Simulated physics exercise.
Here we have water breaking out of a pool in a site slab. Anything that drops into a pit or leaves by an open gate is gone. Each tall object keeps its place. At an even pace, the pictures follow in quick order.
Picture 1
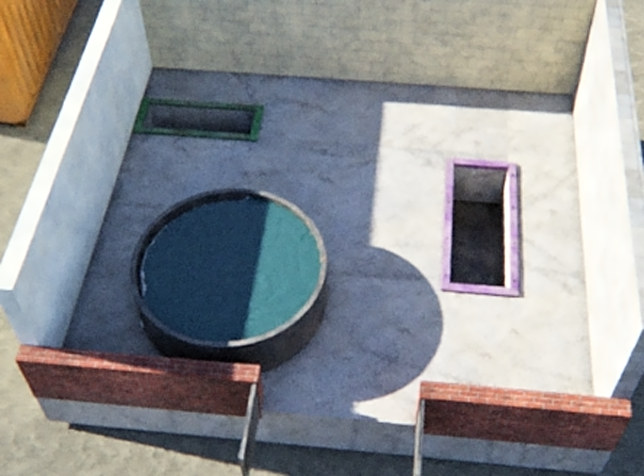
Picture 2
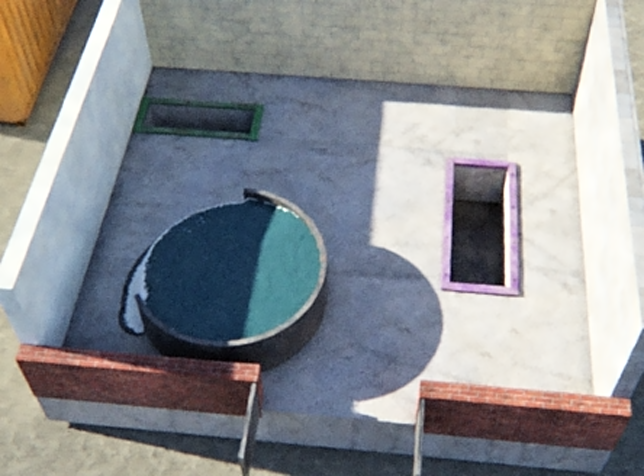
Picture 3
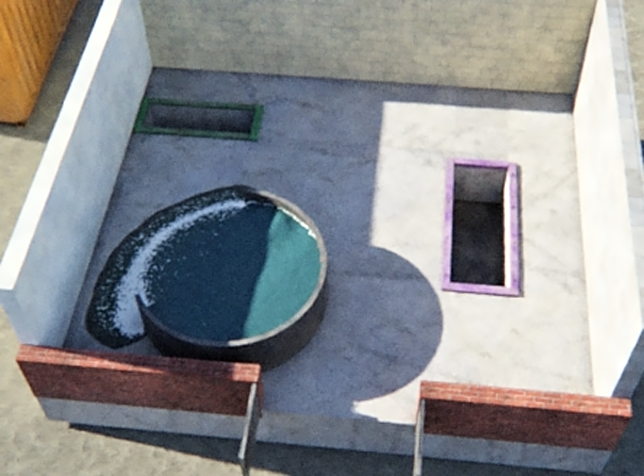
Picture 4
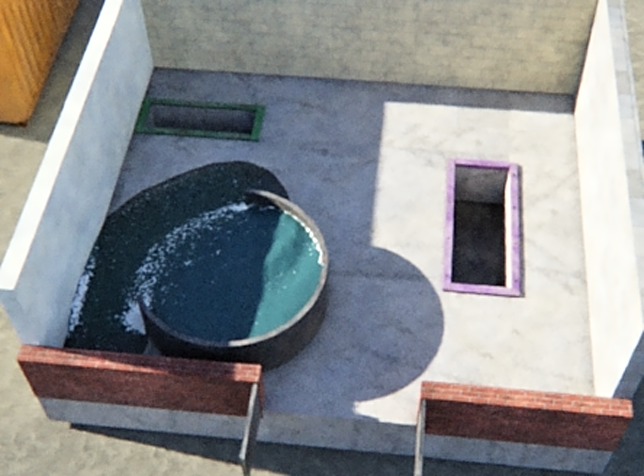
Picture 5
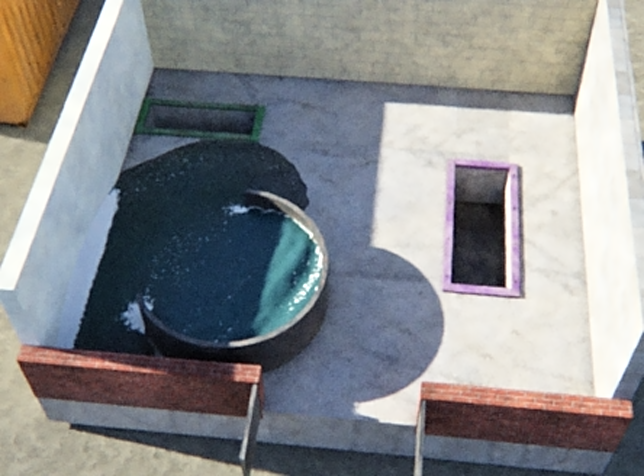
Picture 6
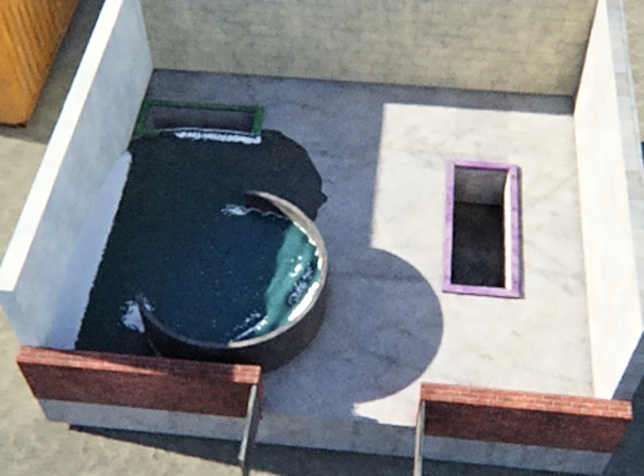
Water in a round, dark-rimmed pool broke out through its left side, spread across the pale slab toward the left wall, then ran back to the green-framed opening at the upper left.
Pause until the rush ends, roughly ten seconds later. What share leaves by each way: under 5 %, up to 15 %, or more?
In order: Gate: Short of five per cent; purple pit: Short of five per cent; green pit: Beyond fifteen per cent.
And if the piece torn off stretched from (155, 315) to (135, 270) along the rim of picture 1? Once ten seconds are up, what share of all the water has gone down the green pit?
Green: About 30 %.
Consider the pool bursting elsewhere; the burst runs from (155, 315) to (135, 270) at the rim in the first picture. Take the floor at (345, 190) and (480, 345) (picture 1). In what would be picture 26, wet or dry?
Result, point by point: Unwetted; inundated.
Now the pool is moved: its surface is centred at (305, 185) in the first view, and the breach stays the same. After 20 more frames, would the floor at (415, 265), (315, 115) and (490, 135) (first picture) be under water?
Going through the three spots, I'd say high and dry, swamped, swamped.
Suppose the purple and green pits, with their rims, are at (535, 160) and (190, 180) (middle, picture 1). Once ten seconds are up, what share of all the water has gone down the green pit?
Share, green pit, approx.: 55 in a hundred.
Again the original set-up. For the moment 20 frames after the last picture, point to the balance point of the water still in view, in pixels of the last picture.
Near (191, 258) in the last view.
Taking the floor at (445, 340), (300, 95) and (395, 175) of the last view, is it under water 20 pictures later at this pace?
Well, in turn they'd be wet underfoot, wet underfoot and dry underfoot.
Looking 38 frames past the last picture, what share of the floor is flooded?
My estimate is close to 70 per cent.
A moment on, water covers 25 % of the floor; the gate 0 %, the purple pit 0 %, the green pit 6 %.
Next, water covers 30 % of the floor; the gate 0 %, the purple pit 0 %, the green pit 18 %.
Then, water covers 45 % of the floor; the gate 0 %, the purple pit 0 %, the green pit 33 %.
Later, water covers 70 % of the floor; the gate 1 %, the purple pit 0 %, the green pit 43 %.
In the end, water covers 90 % of the floor; the gate 2 %, the purple pit 0 %, the green pit 48 %.
